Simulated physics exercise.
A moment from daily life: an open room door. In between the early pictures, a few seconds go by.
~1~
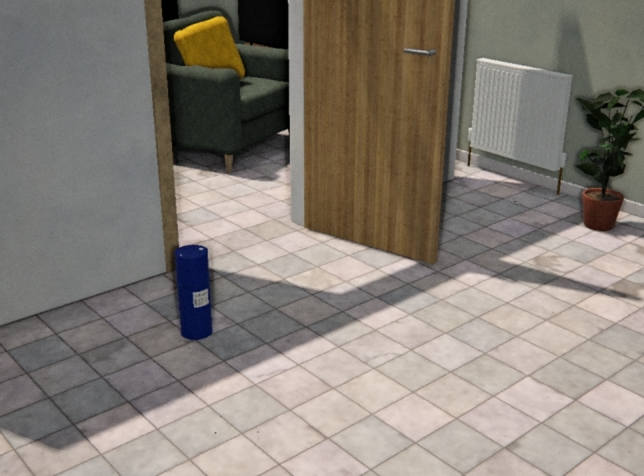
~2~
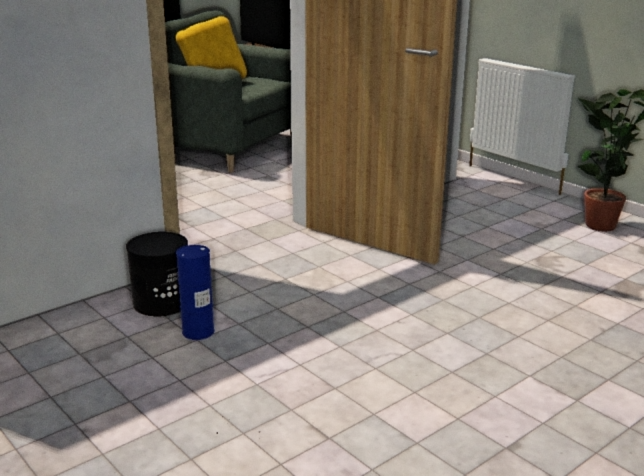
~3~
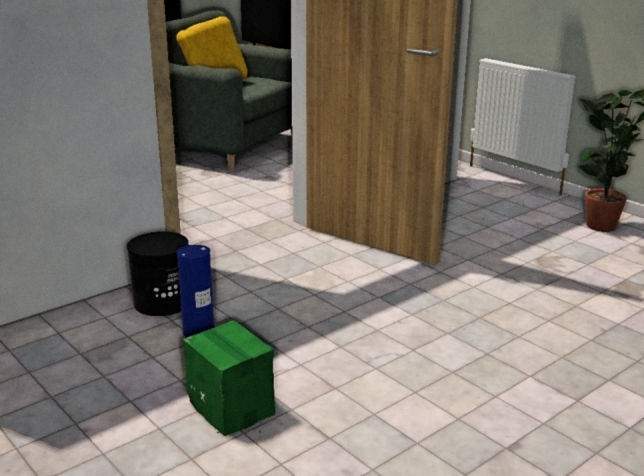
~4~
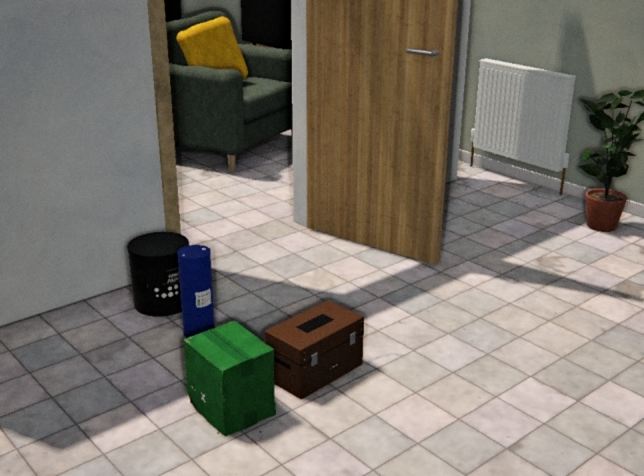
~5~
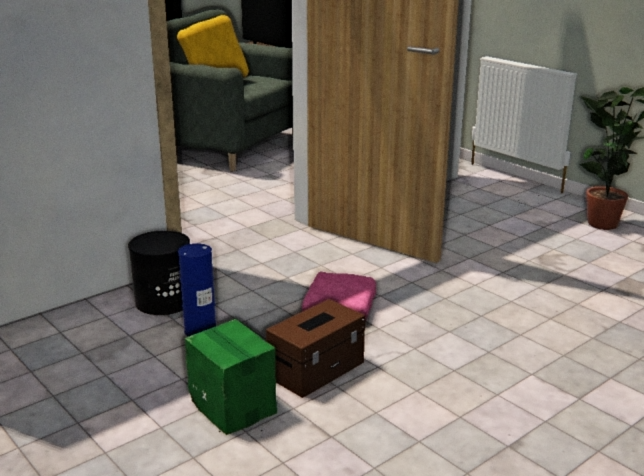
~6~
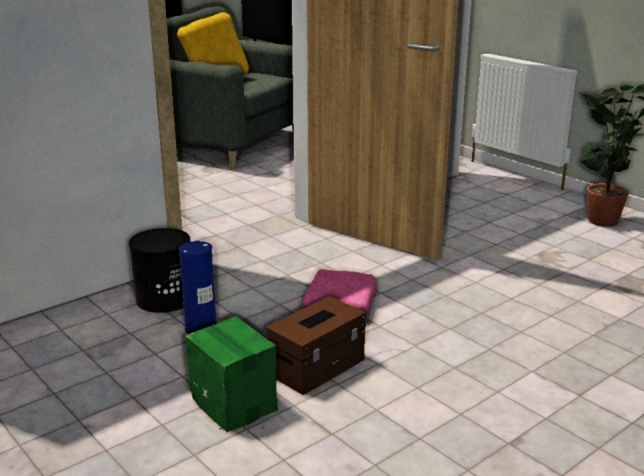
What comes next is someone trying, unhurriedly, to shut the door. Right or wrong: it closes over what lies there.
Right.
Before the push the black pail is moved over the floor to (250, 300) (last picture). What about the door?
Result: Door meets the jamb.
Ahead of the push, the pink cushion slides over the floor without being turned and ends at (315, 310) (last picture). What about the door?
Next, the door completes its arc.
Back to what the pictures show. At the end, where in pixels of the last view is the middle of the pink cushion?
Looks like it settles somewhere around (334, 300).
Then, 0.80 s on from there, door at 80°.
Then, 1.40 s on from there, door at 53°; pink cushion shifted a little near (334, 300).
Then, 2.10 s on from there, door at 21°; pink cushion shifted a little near (334, 300).
In the end, door at 0°; all 5 unmoved. At the end, from the last picture's camera, pink cushion near (334, 300).
